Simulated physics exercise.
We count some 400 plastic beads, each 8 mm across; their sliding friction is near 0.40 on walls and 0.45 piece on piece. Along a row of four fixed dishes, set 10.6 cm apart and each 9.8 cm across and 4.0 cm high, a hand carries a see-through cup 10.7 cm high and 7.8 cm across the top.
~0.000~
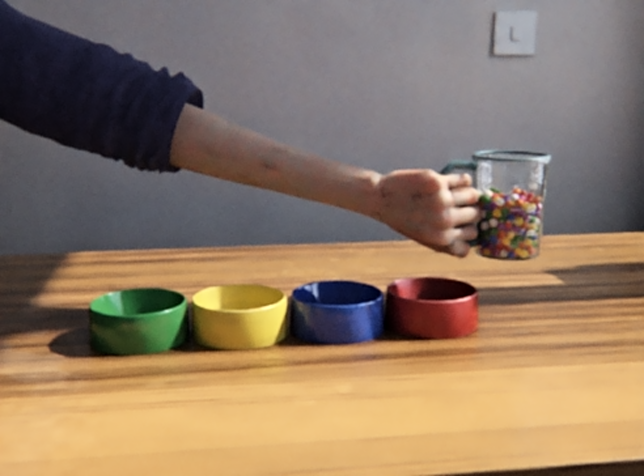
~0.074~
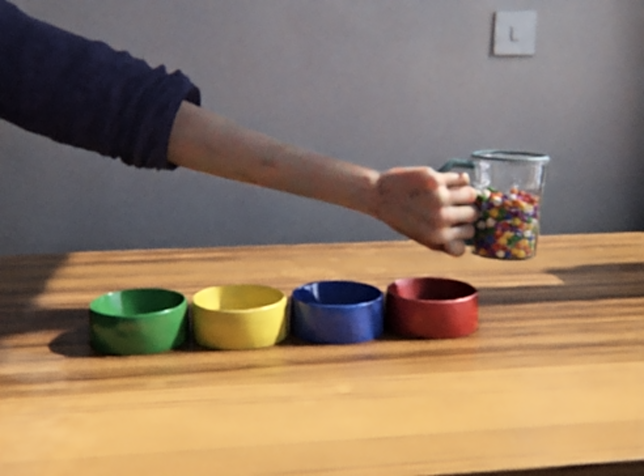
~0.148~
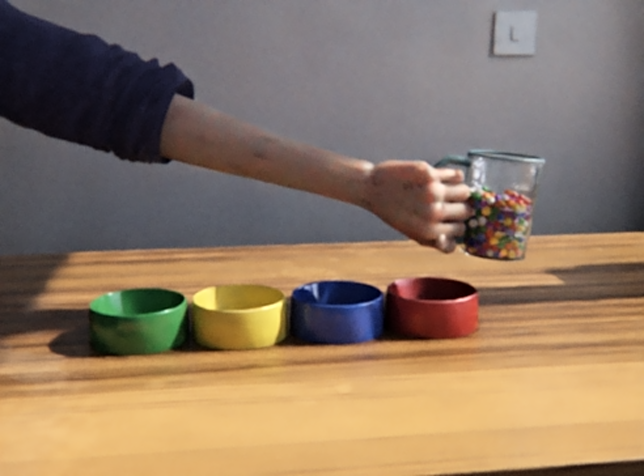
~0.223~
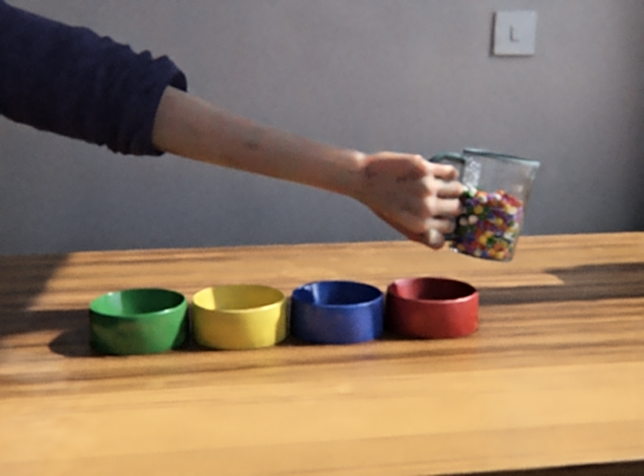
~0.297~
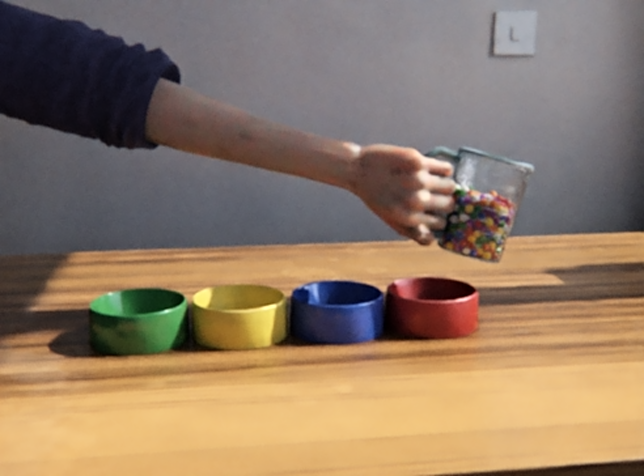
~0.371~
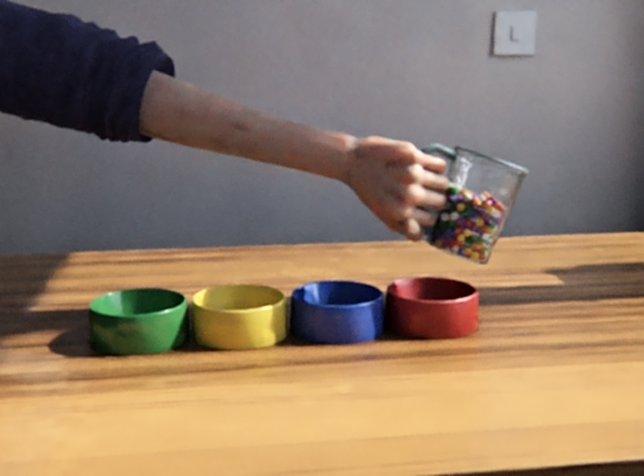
Hand holding a clear cup of colourful beads above a wooden table, moving slightly left and tilting it clockwise beside four coloured dishes.
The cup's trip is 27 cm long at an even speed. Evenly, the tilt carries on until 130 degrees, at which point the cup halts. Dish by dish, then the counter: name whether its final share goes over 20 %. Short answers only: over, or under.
Red under. Blue over. Green under. Yellow under. Counter under.
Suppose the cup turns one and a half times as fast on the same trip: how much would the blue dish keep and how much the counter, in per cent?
Result - blue dish: 20; counter: 10.
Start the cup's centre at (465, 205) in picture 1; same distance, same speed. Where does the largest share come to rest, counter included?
The winner: Blue.
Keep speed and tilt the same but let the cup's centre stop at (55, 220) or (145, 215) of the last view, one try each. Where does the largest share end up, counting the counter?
On the first run most goes to blue, and on the second to blue.
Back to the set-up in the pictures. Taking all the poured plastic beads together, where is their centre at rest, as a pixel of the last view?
Close to pixel (335, 307).
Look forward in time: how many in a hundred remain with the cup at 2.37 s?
Roughly 0 %.
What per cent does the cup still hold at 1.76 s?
Around 90 percent.
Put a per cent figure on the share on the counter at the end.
5 %.
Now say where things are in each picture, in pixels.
The first picture shows cup at (509, 205), tilt 0 degrees, lip at (545, 155), moved 0.0 cm; middle of the pieces at (512, 223); red dish at (432, 289); blue dish at (337, 293); yellow dish at (239, 298); green dish at (139, 302).
The second picture shows cup at (506, 205), tilt 1 degrees, lip at (544, 156), moved 0.3 cm; middle of the pieces at (509, 223).
The third picture shows cup at (499, 205), tilt 5 degrees, lip at (540, 159), moved 1.1 cm; middle of the pieces at (500, 223).
The fourth picture shows cup at (491, 205), tilt 10 degrees, lip at (534, 162), moved 2.1 cm; middle of the pieces at (490, 224).
The fifth picture shows cup at (482, 206), tilt 15 degrees, lip at (529, 166), moved 3.0 cm; middle of the pieces at (481, 224).
The sixth picture shows cup at (474, 206), tilt 19 degrees, lip at (523, 170), moved 4.0 cm; middle of the pieces at (471, 224); red dish at (432, 289); blue dish at (337, 293); yellow dish at (239, 298); green dish at (139, 302). Its pace works out near 60 degrees a second; the hand travels 13 cm a second.
After 1.20 s, tilt 70 degrees; cup holds 100 %.
After 1.76 s, tilt 105 degrees; cup holds 90 %, blue 5 %.
After 2.37 s, tilt 130 degrees; cup holds 0 %, blue 95 %.
At rest (2.8 s), red 0 %, blue 95 %, green 0 %, yellow 0 %, counter 5 %.
